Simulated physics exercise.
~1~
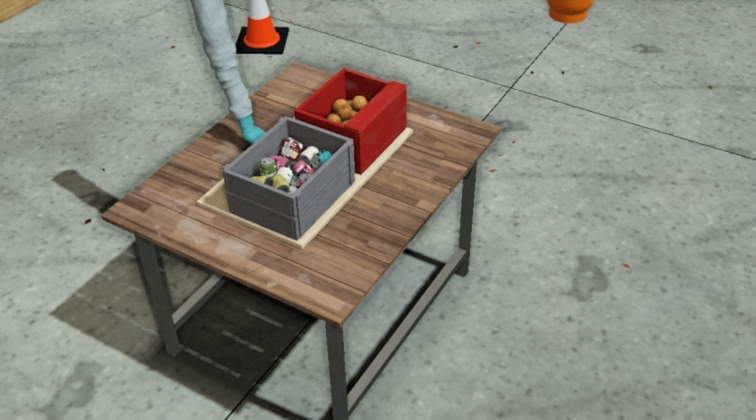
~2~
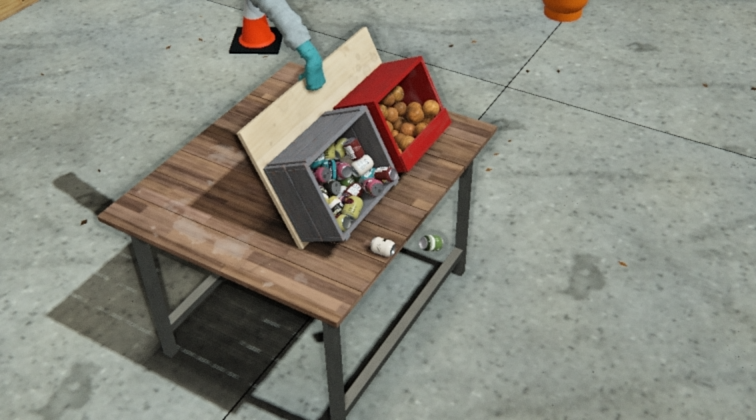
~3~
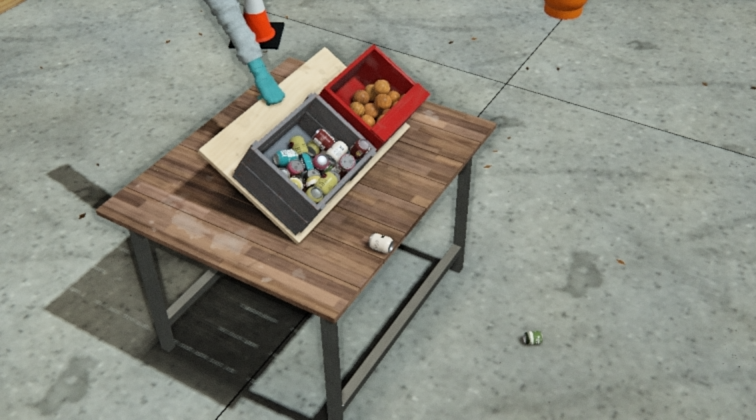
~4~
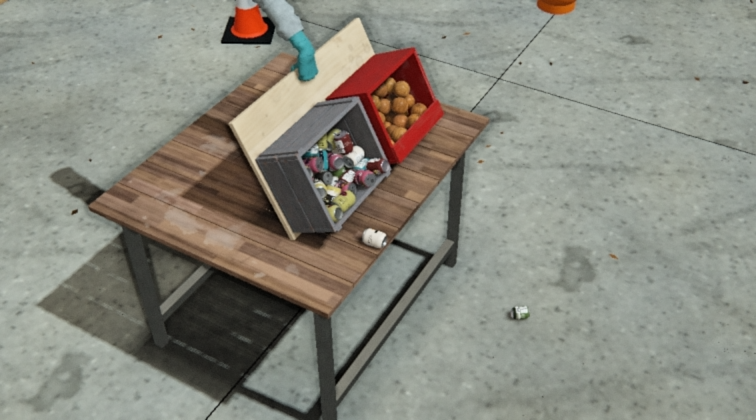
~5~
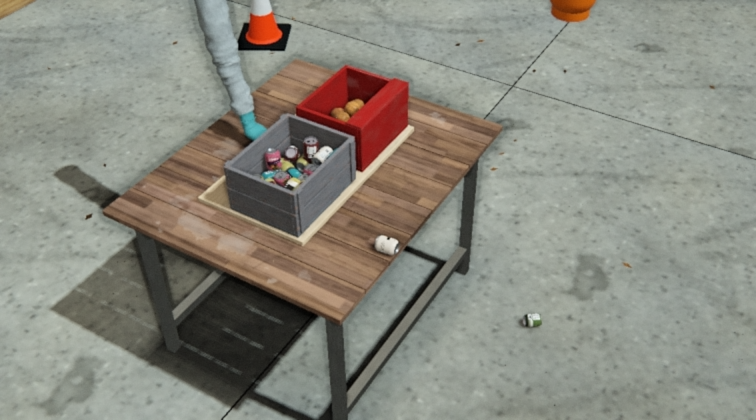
A gloved hand on a grey-sleeved arm rests at the far left edge of a pale board on a wooden table, seen from above on a concrete floor. The board carries a grey container of mini cans in front and a red, partly lidded container of onions behind, with orange cones beyond. The hand lifts the board steeply, and two cans tumble from the grey container. It lowers the board partway, raises it steeply again, then sets it flat. One white can lies on the table and another on the floor, while the onions stay inside.
